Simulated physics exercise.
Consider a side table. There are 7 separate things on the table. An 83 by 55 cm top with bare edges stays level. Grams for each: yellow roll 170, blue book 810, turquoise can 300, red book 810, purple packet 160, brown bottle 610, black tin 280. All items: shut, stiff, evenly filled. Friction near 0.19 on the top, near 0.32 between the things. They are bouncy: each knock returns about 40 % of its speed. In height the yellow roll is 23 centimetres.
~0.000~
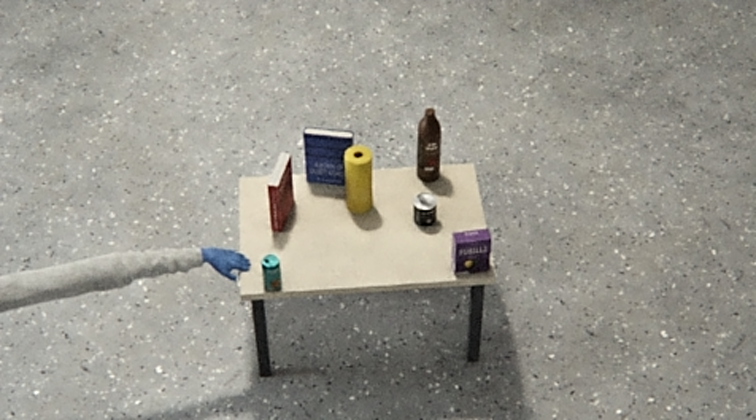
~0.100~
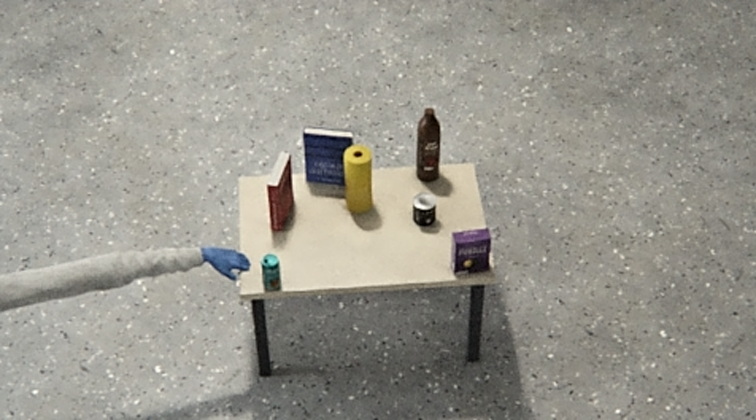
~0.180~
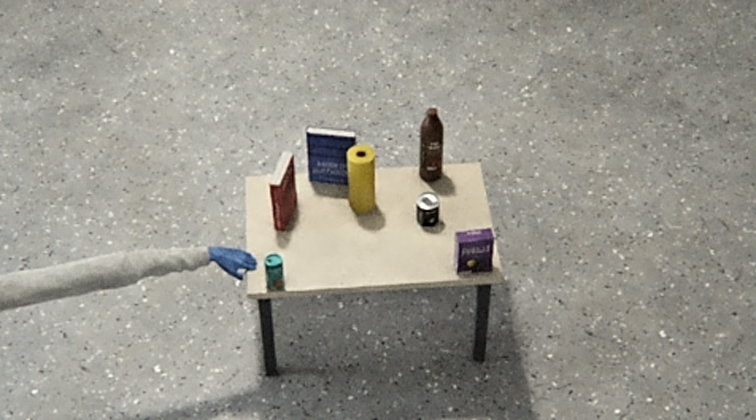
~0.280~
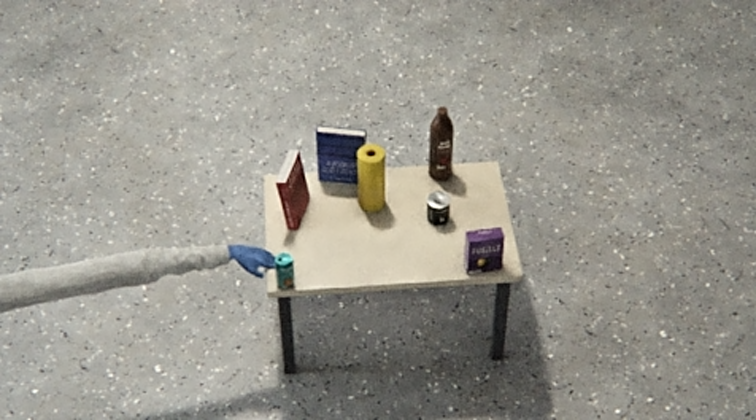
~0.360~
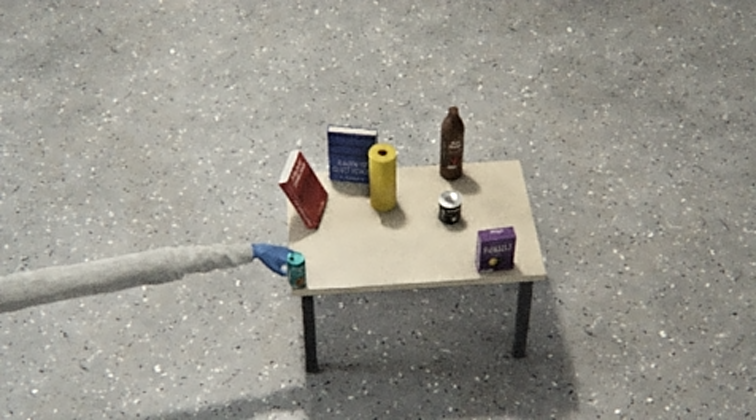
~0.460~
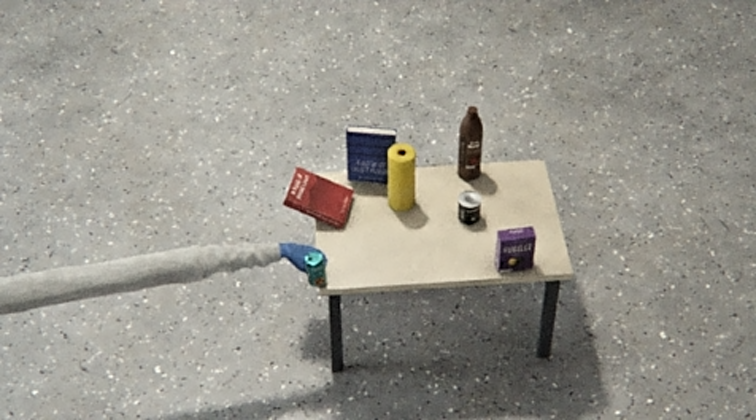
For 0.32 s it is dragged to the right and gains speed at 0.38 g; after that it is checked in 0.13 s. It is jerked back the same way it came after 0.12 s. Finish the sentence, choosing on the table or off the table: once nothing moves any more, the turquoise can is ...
... On the table.
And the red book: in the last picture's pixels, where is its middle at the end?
At about (266, 208).
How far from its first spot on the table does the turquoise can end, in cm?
Net distance near 8 cm.
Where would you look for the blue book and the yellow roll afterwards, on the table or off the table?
Once it settles, the blue book keeps within bounds; as for the yellow roll, it keeps within bounds.
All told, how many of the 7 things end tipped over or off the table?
That makes 3.
By 0.66 s, table along by 27 cm; turquoise can 5 cm from its spot near (337, 269); red book on its side; brown bottle 3 cm from its spot.
By 0.86 s, table along by 17 cm; purple packet now off the table; turquoise can 4 cm from its spot near (336, 269); red book on its side.
By 1.06 s, brown bottle and black tin now off the table; turquoise can 13 cm from its spot near (312, 270); red book on its side.
By 1.56 s, turquoise can 8 cm from its spot near (297, 271); red book on its side; blue book 16 cm from its spot.
When it is over (2.0 s), off the table, purple packet and brown bottle; lying over on the table, red book; not toppled but over 5 cm from the start, yellow roll, blue book, turquoise can and black tin. In the last view, turquoise can near (297, 271).
